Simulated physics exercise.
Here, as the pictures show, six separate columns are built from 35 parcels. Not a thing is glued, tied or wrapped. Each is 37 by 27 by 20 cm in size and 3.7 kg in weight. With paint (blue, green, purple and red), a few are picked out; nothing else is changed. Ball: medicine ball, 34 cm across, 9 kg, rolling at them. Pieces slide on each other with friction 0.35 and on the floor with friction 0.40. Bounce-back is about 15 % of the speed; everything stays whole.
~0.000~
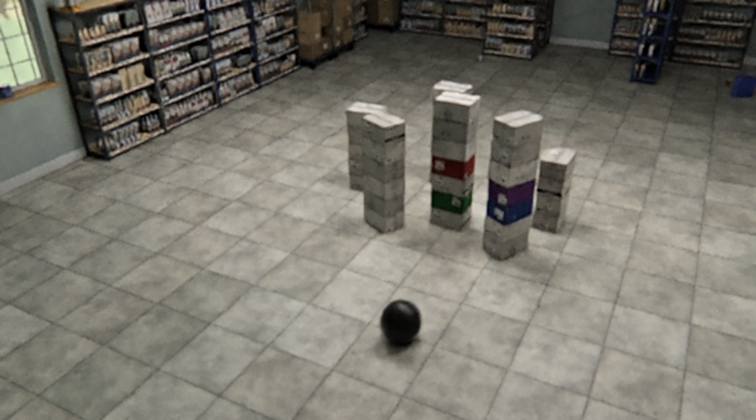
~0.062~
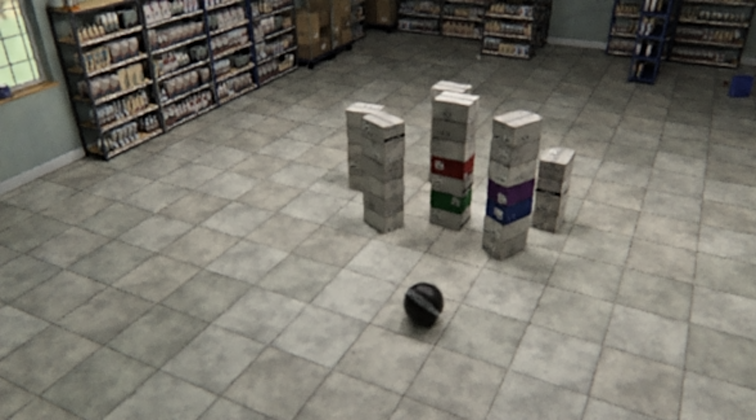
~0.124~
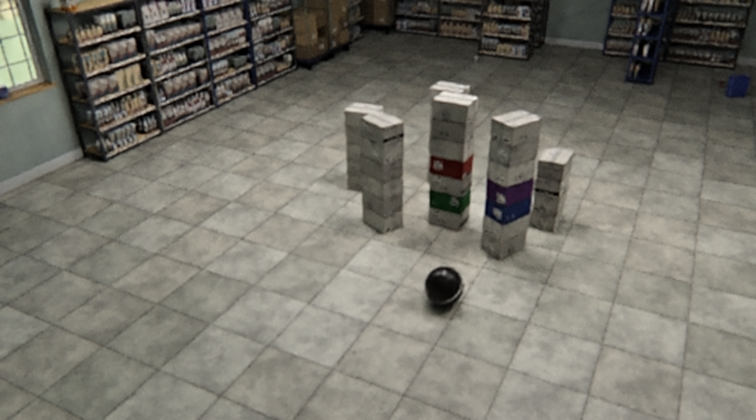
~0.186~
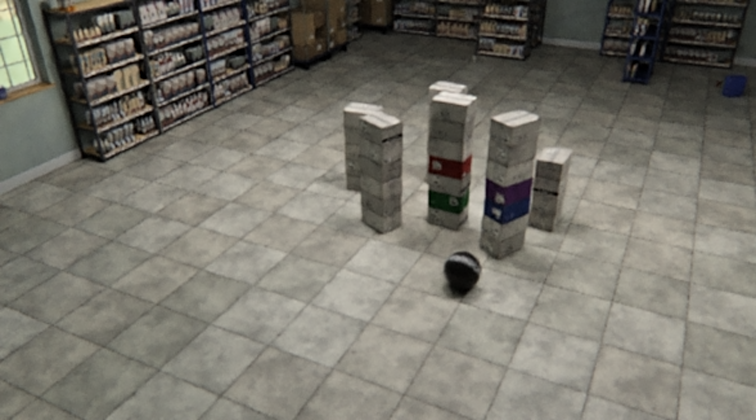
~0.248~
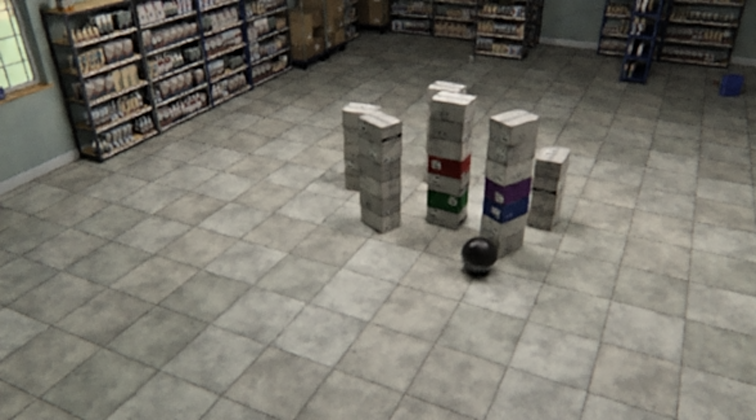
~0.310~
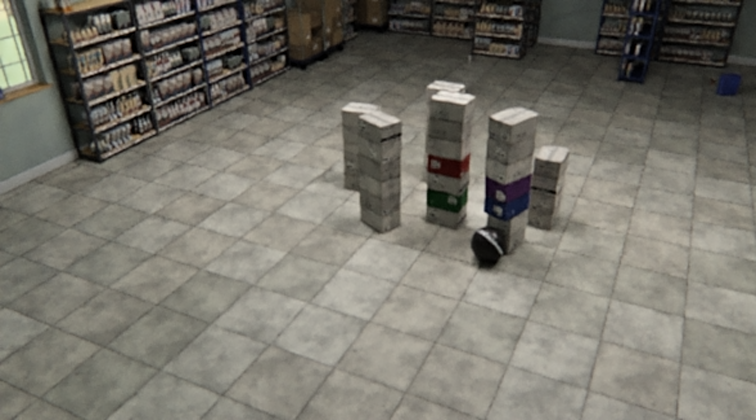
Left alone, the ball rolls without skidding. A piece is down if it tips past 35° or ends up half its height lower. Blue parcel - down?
Yes.
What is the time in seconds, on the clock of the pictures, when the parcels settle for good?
Rest time: Around 3.0 s.
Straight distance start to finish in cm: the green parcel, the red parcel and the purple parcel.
Moved: Green 0, red 0, purple 60.
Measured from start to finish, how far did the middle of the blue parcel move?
Roughly 50 centimetres.
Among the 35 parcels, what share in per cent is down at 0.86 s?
At that instant, 15 percent.
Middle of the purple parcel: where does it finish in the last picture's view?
About (479, 235).
Around 0.48 s, ball still moving; none of the 35 parcels down, 9 disturbed; blue parcel tipped 15°; purple parcel tipped 15°.
Around 0.86 s, ball still moving; 5 of the 35 parcels down; blue parcel tipped 54°; purple parcel tipped 54°, 10 cm lower.
Around 1.24 s, ball still moving; 5 of the 35 parcels down; blue parcel on its side; purple parcel on its side.
Finally (3.2 s), ball rolling away; 5 of the 35 parcels down; blue parcel on its side; purple parcel on its side; red parcel unmoved. Seen by the last camera, middles, blue parcel near (485, 212), purple parcel near (479, 235).
